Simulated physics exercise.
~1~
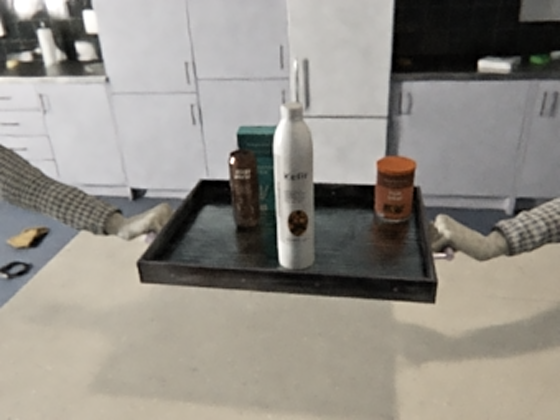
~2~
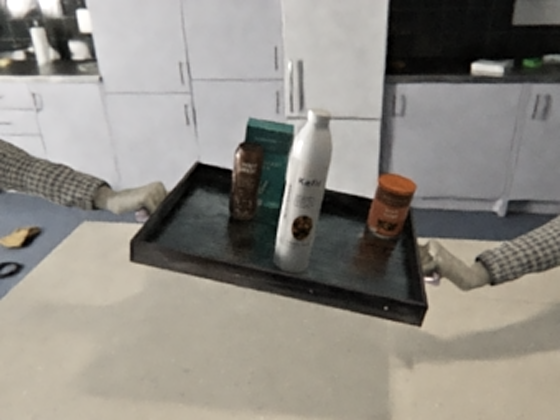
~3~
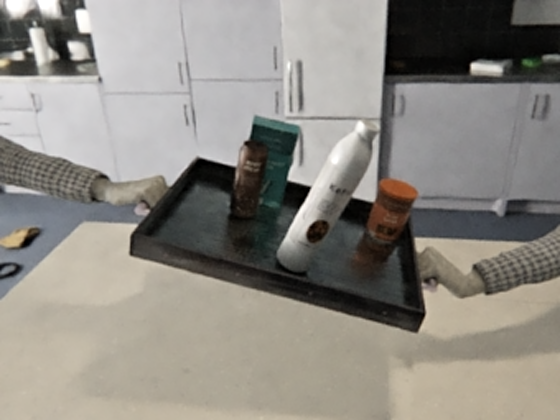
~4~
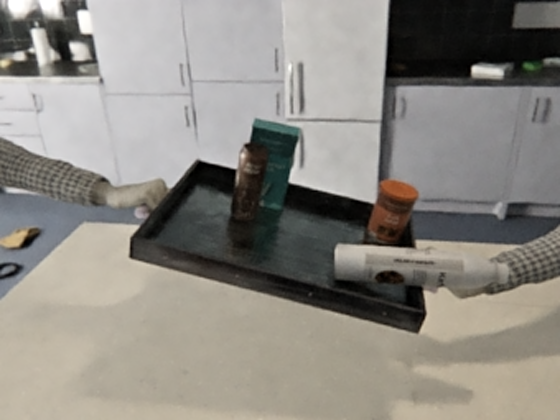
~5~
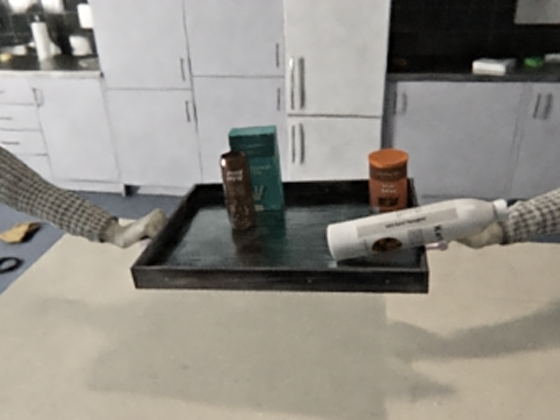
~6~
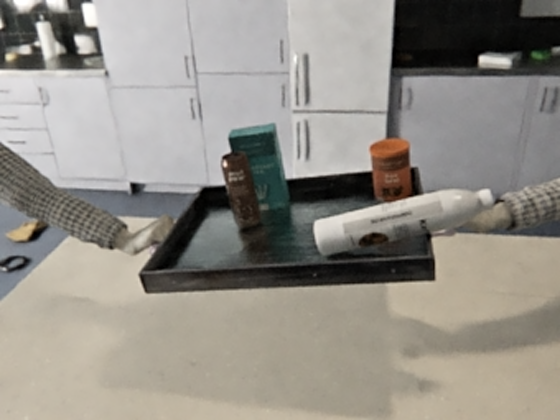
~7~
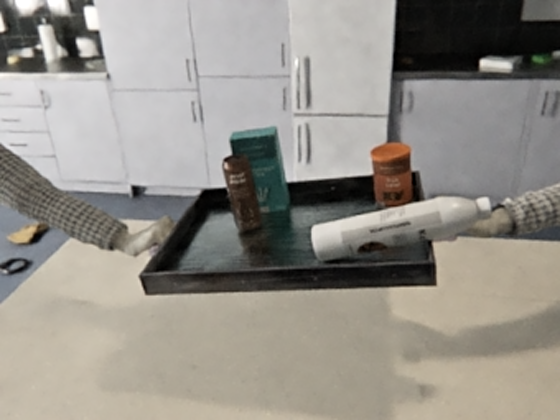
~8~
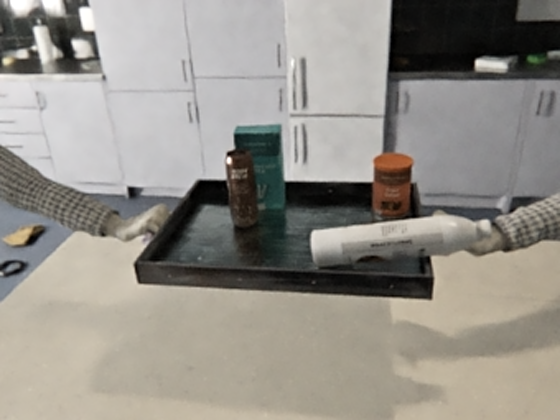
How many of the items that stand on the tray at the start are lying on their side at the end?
One item is lying on its side at the end, the white bottle. The orange tin, the brown can and the turquoise packet are still standing.
